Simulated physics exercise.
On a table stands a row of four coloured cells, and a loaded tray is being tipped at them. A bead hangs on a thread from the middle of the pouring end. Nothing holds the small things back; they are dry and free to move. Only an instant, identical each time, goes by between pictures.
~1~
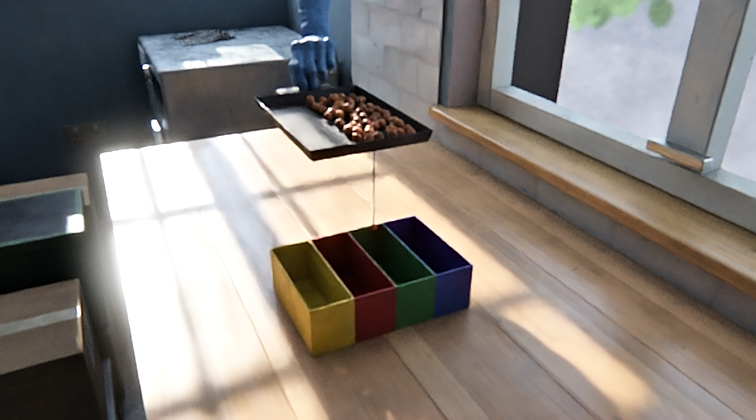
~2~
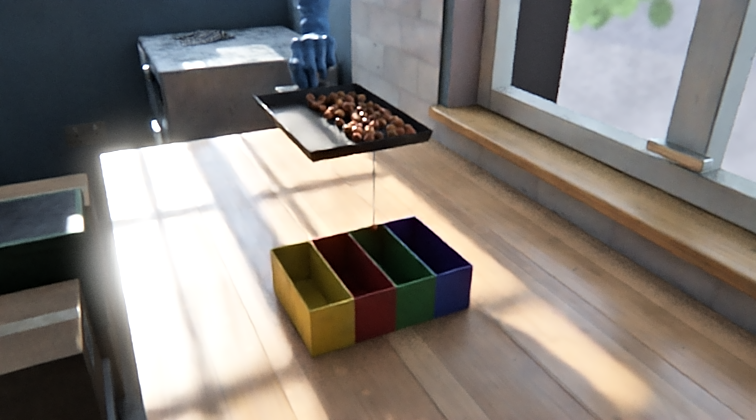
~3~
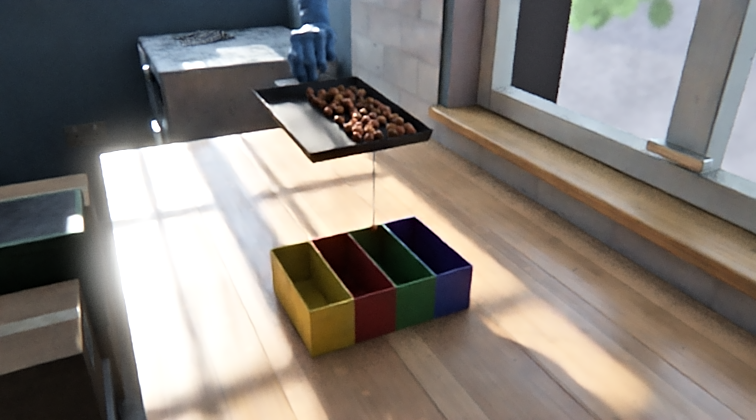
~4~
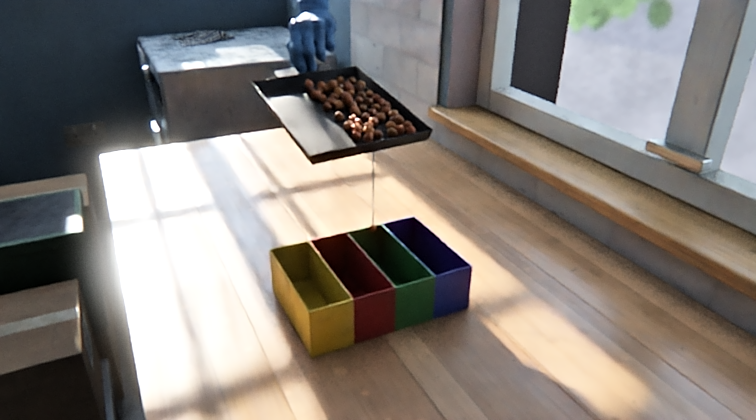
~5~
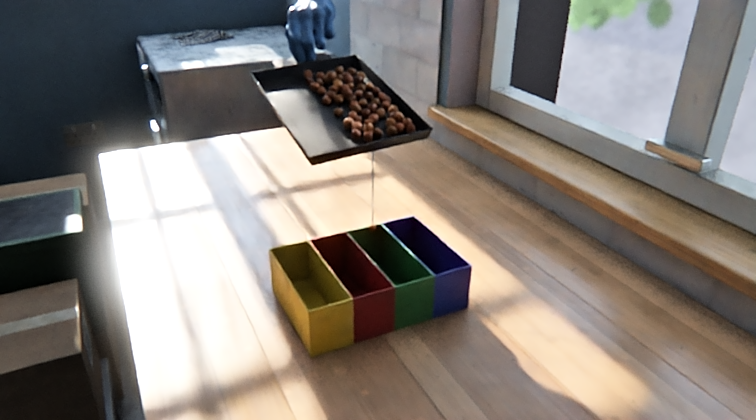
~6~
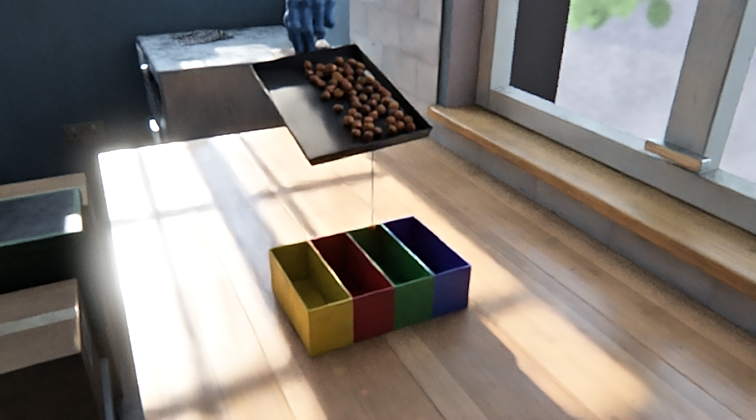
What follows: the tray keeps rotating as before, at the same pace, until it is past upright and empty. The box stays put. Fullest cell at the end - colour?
Red.
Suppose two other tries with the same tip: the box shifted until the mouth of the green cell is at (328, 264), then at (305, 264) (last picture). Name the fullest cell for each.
Run one gives the cell in green; run two gives the blue cell.
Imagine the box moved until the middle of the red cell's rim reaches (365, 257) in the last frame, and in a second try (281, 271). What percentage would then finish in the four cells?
In order: 100 per cent and 80 per cent.
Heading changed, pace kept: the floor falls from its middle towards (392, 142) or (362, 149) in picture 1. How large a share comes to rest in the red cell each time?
About 0 % and 30 %.
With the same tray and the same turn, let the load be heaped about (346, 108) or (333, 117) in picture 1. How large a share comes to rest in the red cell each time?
The first start gives 40 percent and the second 30 percent.
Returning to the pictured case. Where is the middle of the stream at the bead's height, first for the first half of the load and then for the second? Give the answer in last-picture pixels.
First roughly (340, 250), then roughly (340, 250).
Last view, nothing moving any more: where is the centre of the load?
Resting centre, last frame: Roughly (353, 305).
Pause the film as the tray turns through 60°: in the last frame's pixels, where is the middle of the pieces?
The middle of the pieces shows up near (351, 127).
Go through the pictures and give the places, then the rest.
Corners of the pouring end at (312, 149) and (428, 130), level; middle of the load at (353, 116), hazelnuts; bead on its thread at (374, 227); yellow cell at (332, 323); red cell at (375, 311); green cell at (415, 299); blue cell at (453, 287), in the first picture.
Corners of the pouring end at (312, 150) and (428, 130), level; middle of the load at (353, 115), in the second picture.
Corners of the pouring end at (312, 151) and (428, 129), tipped barely, lowest at the left corner; middle of the load at (353, 111), in the third picture.
Corners of the pouring end at (312, 153) and (428, 129), tipped a little, lowest at the left corner; middle of the load at (353, 106), in the fourth picture.
Corners of the pouring end at (311, 155) and (428, 128), tipped a little, lowest at the left corner; middle of the load at (352, 100), in the fifth picture.
Corners of the pouring end at (311, 156) and (428, 127), tipped clearly, lowest at the left corner; middle of the load at (352, 94); yellow cell at (331, 323); red cell at (374, 311); green cell at (414, 299); blue cell at (452, 288), in the sixth picture.
Soon, tray tipped steeply; nearly all on the tray; a stray few in the red cell; a stray few falling or outside the box.
A while on, tray tipped right over; most on the tray; a stray few in the red cell; a stray few in the yellow cell; a small part falling or outside the box.
Towards the end, tray tipped past a quarter turn; about half in the red cell; about a quarter in the yellow cell; about a quarter in the green cell; a stray few in the blue cell.
Finally, tray tipped past a quarter turn; about half in the red cell; about a quarter in the yellow cell; about a quarter in the green cell; a stray few in the blue cell.
